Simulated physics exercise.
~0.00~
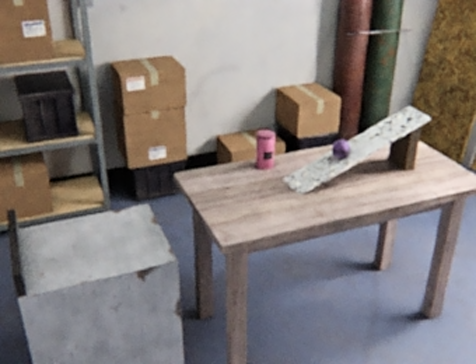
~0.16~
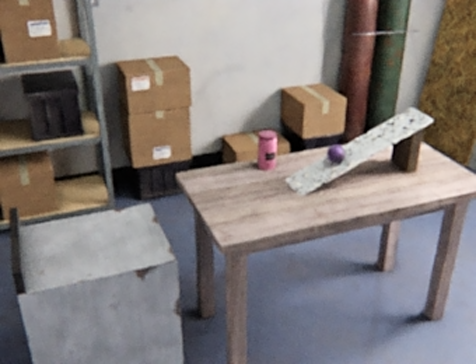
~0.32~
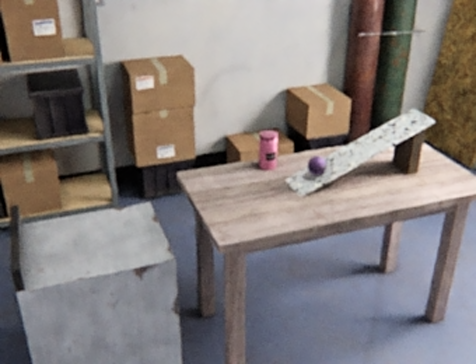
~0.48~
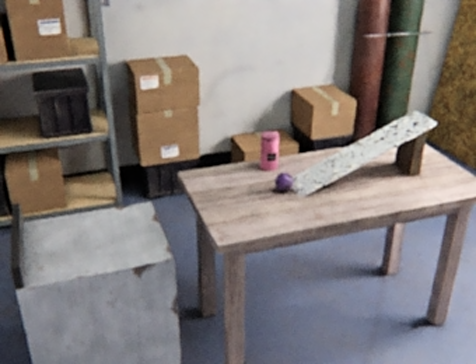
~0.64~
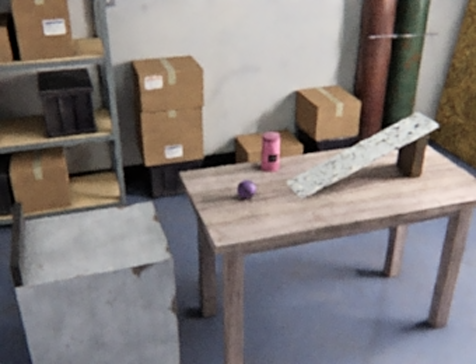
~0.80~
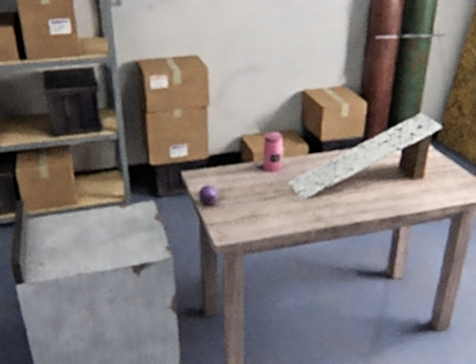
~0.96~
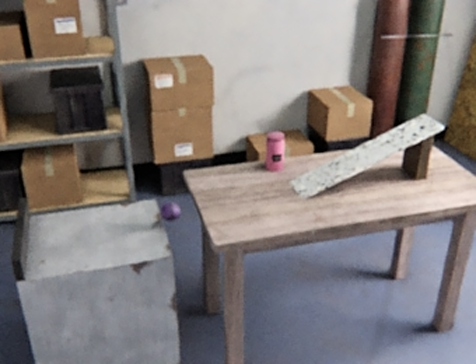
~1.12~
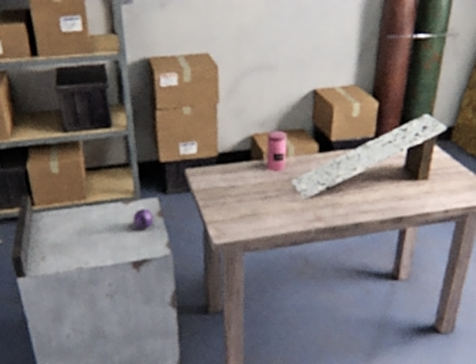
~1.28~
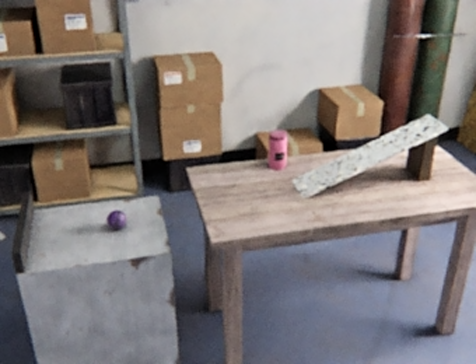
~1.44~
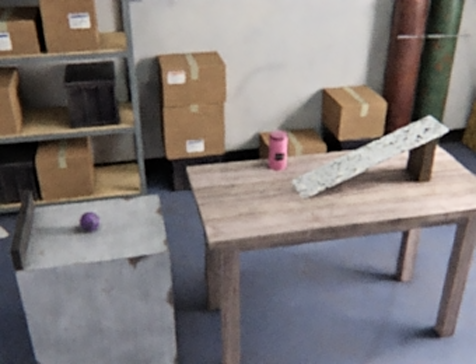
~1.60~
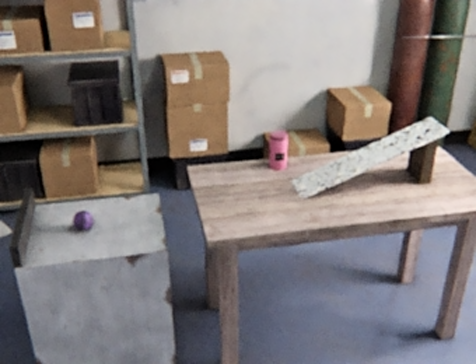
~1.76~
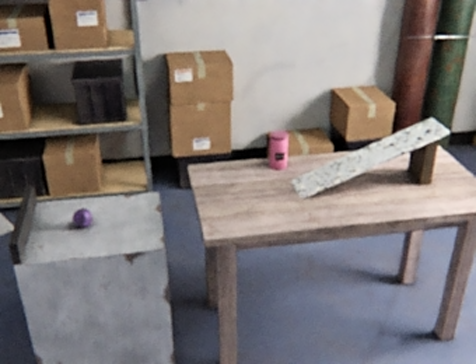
In this clip, a purple ball rolls down a ramp on a wooden table, passes a pink jar, leaves the table's left edge and crosses the gap onto a lower grey cabinet, where it rolls left and ends up resting near the raised far side.
